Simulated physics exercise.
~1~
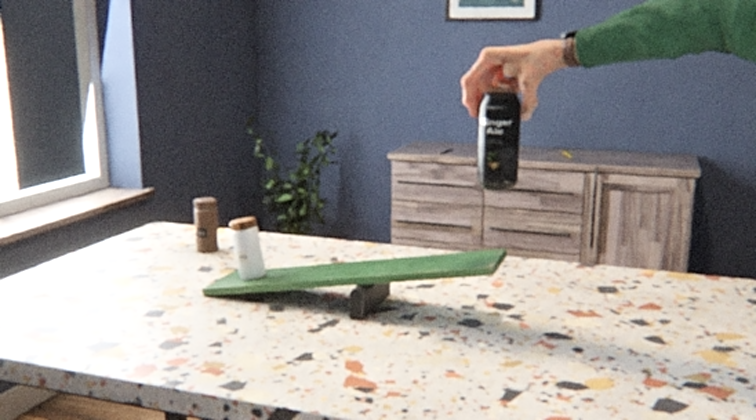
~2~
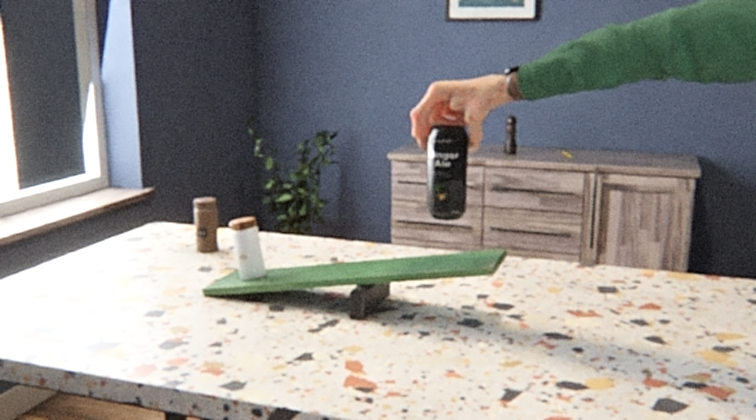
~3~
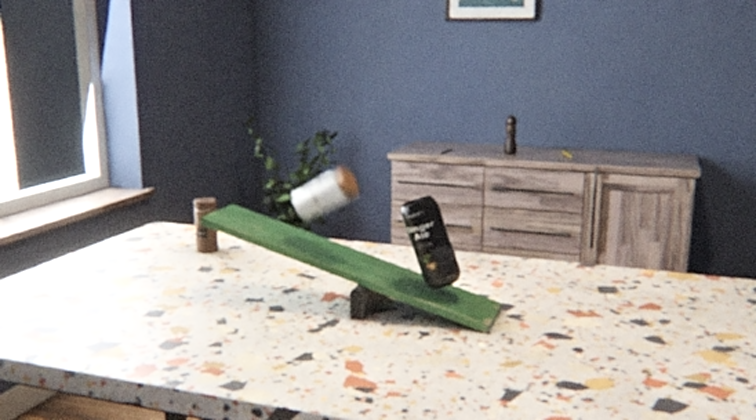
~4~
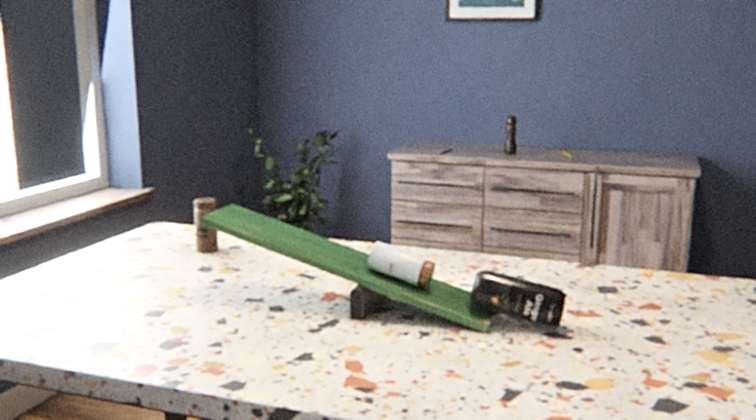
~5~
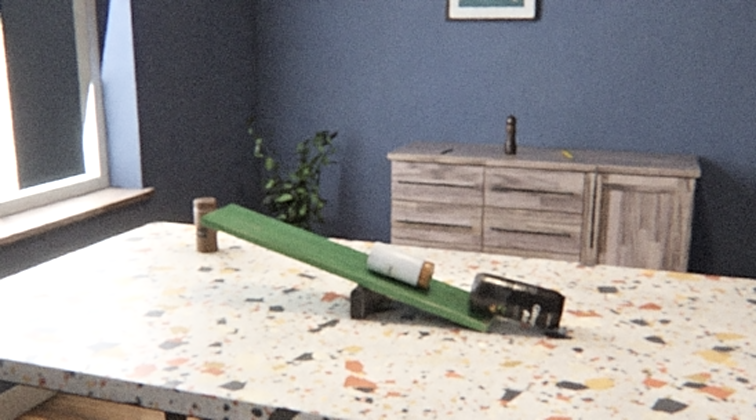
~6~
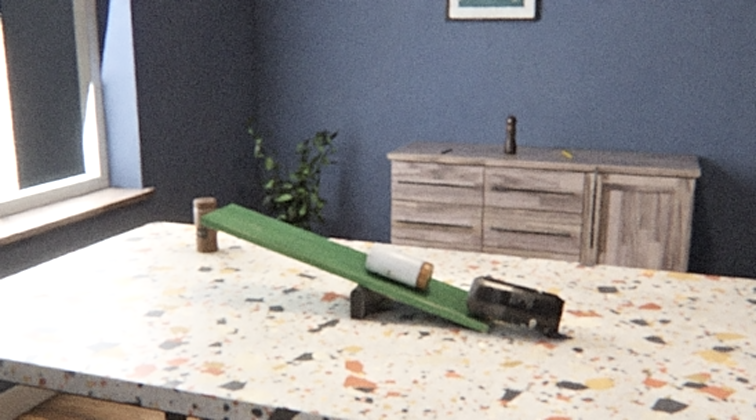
A black can, held by a hand above the raised right end of a green see-saw, dropped onto the plank and tipped it down, flinging the white shaker up and rightward; both ended on their sides while the brown shaker stayed standing.
